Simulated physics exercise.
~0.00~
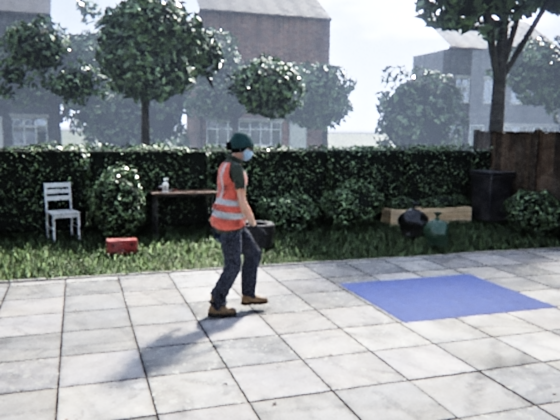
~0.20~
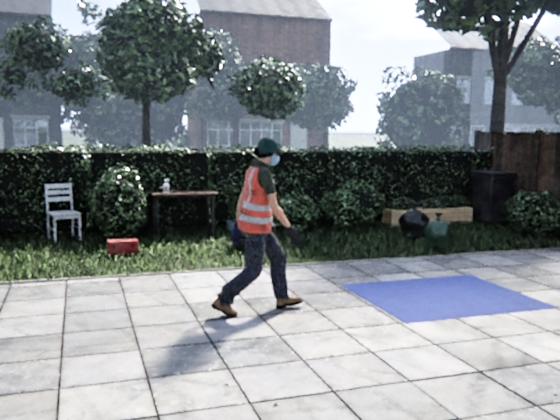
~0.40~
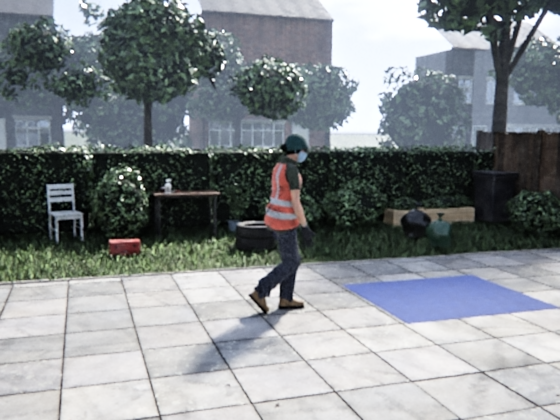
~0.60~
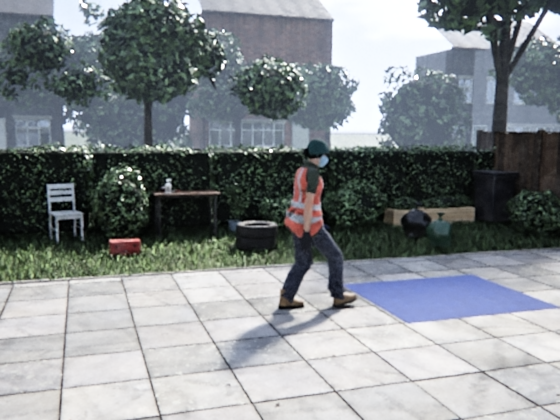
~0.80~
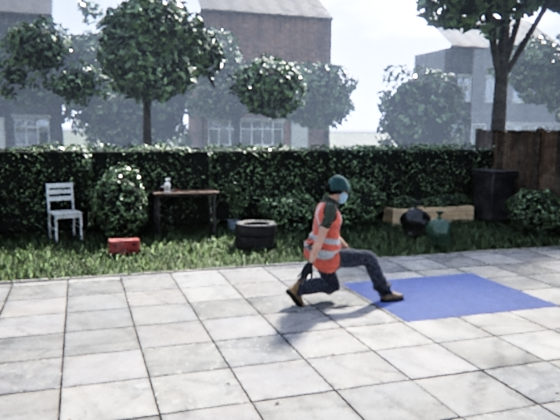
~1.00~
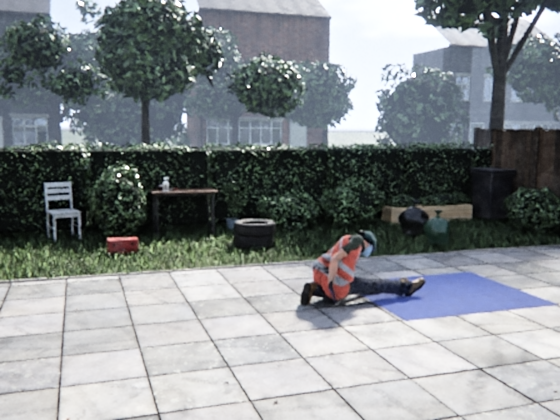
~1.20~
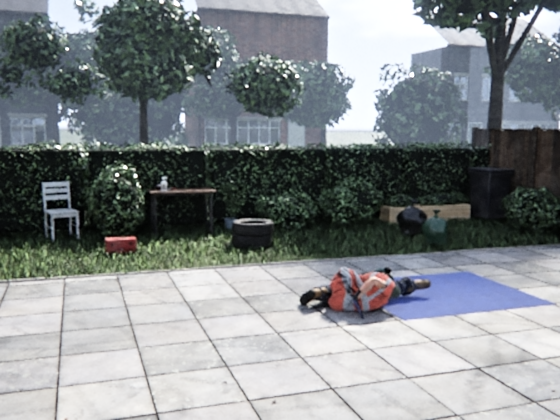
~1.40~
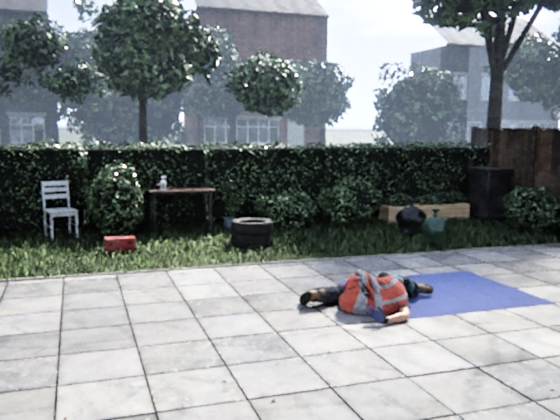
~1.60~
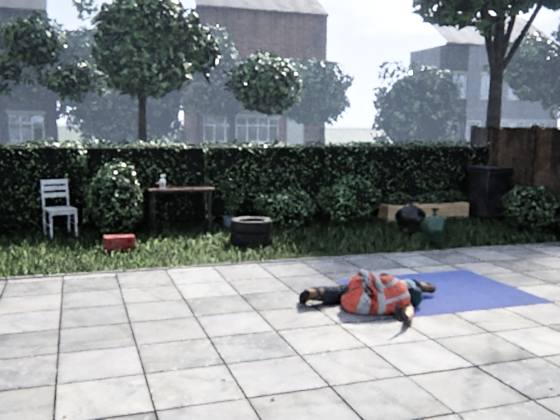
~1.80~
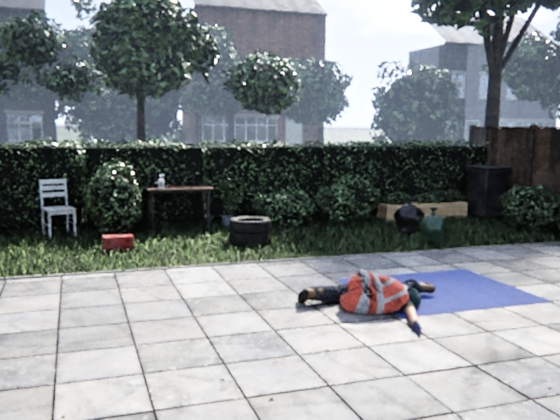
A person in an orange safety vest, green cap and face mask walked right across a paved patio, sank low at the near edge of a blue mat and toppled down, ending up lying there with the hips still short of the mat.
